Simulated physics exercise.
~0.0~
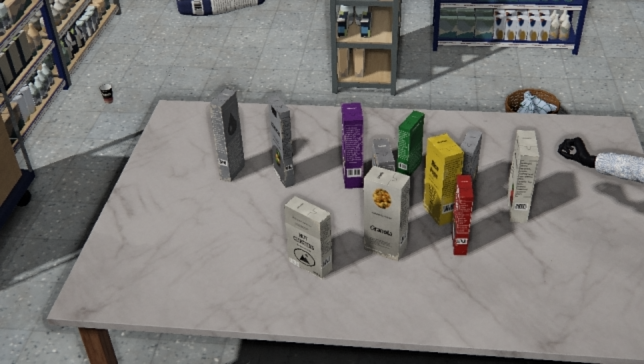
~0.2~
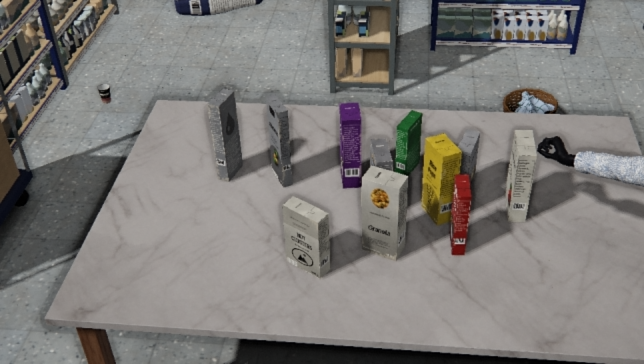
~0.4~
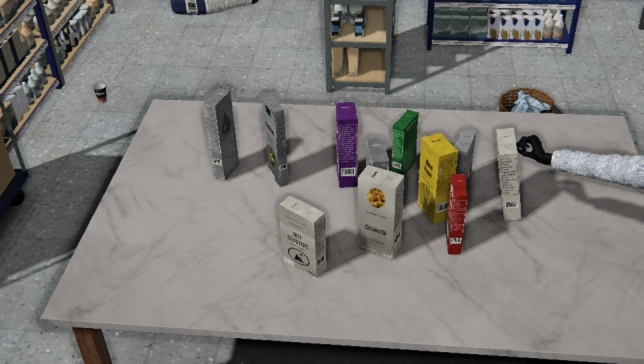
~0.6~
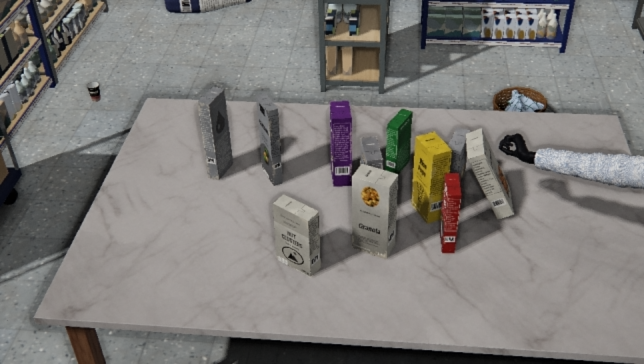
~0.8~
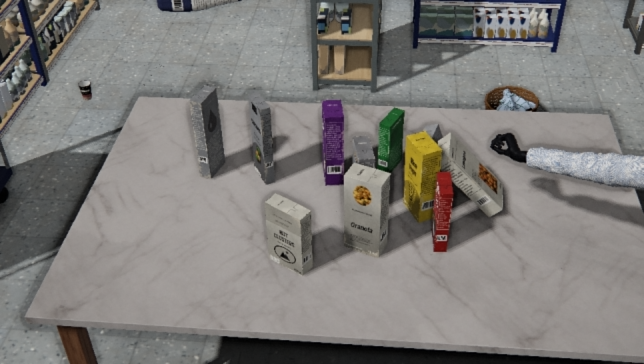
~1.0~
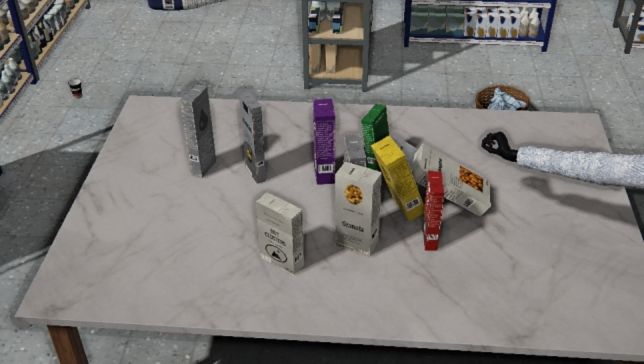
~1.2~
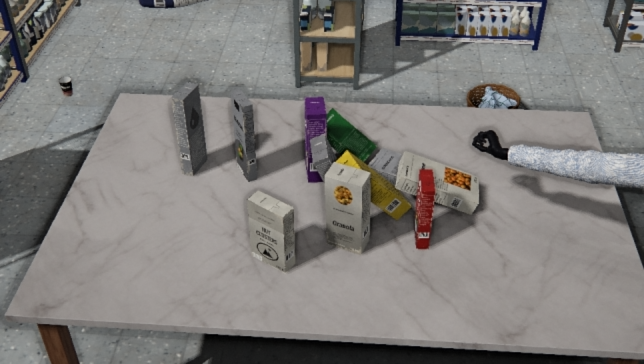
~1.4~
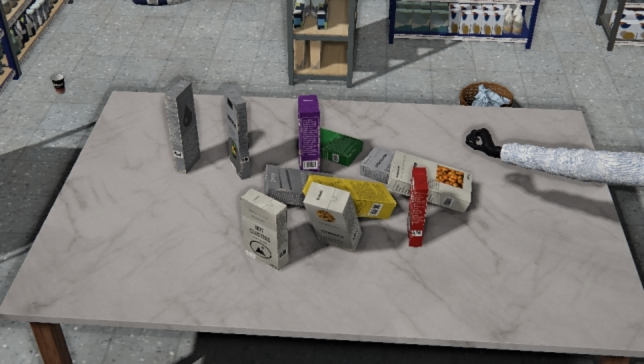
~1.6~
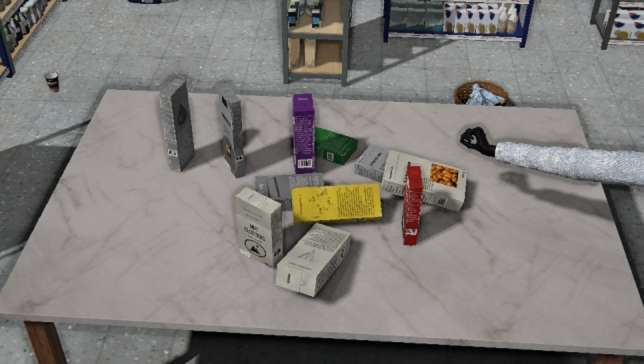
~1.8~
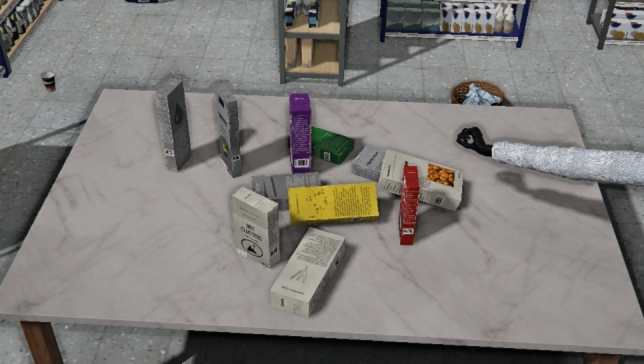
A white box tips left, toppling several others, including green and yellow; five remain standing.
